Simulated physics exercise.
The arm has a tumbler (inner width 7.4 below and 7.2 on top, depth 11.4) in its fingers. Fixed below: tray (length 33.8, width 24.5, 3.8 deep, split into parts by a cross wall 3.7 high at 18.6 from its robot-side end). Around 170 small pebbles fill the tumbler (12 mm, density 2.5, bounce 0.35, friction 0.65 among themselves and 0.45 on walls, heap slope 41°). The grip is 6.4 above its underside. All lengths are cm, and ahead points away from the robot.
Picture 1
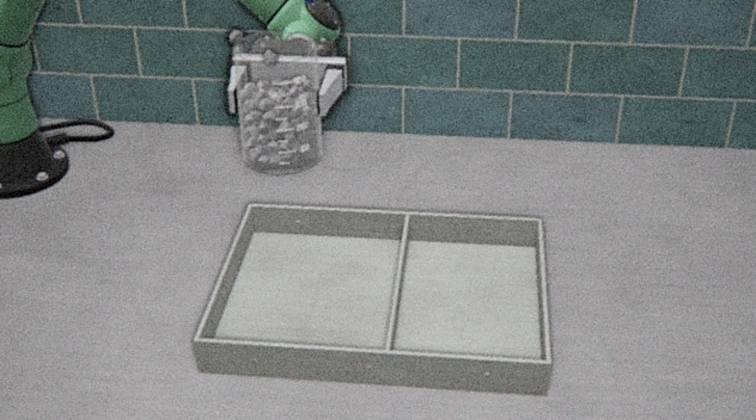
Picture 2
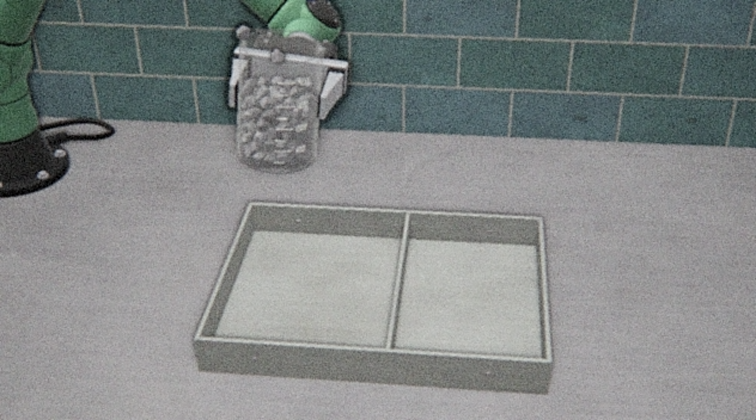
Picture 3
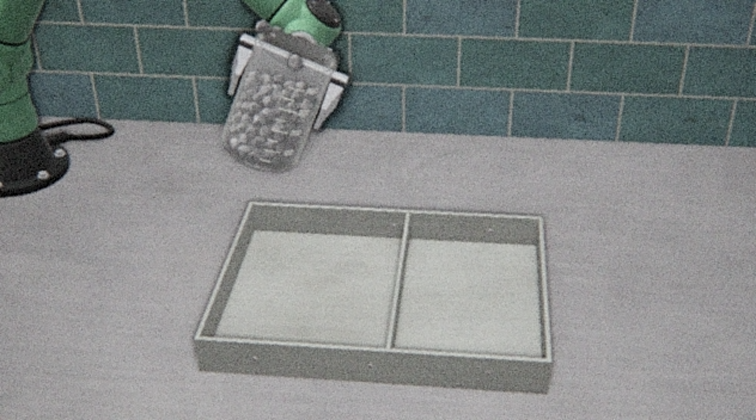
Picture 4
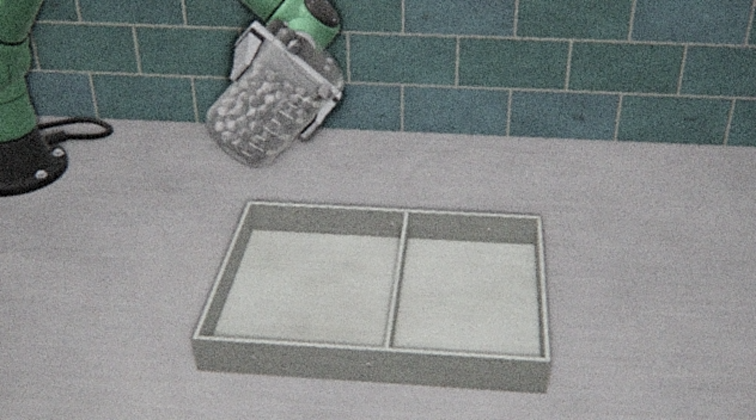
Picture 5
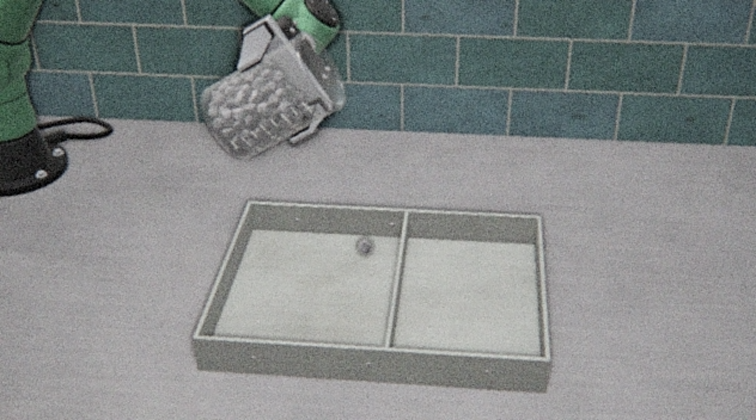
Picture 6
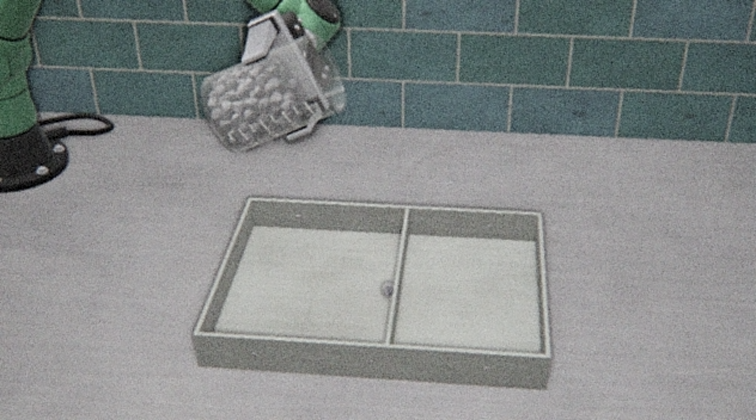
At first, a green robot arm holds a clear tumbler full of small grey pebbles upright behind an empty tray split into two parts. The arm then tilts the tumbler steeply over, and a single pebble drops into the tray's left part and moves up beside the dividing wall.
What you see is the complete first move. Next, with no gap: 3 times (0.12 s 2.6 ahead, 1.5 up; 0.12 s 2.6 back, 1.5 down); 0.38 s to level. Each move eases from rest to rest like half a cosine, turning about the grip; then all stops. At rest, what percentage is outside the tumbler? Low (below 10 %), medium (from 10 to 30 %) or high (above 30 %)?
Answer: Low; below 10 % of the small pebbles finish outside the tumbler.
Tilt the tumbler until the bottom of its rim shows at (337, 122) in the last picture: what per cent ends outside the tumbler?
About 30 per cent.
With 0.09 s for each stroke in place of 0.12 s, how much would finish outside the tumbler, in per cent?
It would be near 20 per cent.
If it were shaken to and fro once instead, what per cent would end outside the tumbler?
In that case some 0 per cent.
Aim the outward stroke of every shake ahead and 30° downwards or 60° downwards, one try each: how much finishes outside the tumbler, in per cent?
Some 0 and 0 per cent.
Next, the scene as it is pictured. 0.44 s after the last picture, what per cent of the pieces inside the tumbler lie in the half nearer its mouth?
Some 35 per cent.
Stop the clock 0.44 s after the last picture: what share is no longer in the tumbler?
Some 0 per cent.
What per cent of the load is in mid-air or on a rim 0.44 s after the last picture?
About 1 per cent.
Then, 0.44 s later, tilted 64° forward, highest piece 26 above the table; 170 in the tumbler, 2 in the far-side part, 1 in flight or on a rim.
Then, 0.88 s later, tilted 40° forward, highest piece 27 above the table; 167 in the tumbler, 4 in the far-side part, 2 in the robot-side part.
Then, 1.30 s later, level, highest piece 27 above the table; 167 in the tumbler, 4 in the far-side part, 2 in the robot-side part.
Then, 2.35 s later, level, highest piece 27 above the table; 167 in the tumbler, 4 in the far-side part, 2 in the robot-side part.
At rest, 167 in the tumbler, 4 in the far-side part, 2 in the robot-side part. That is 3 % outside the tumbler.
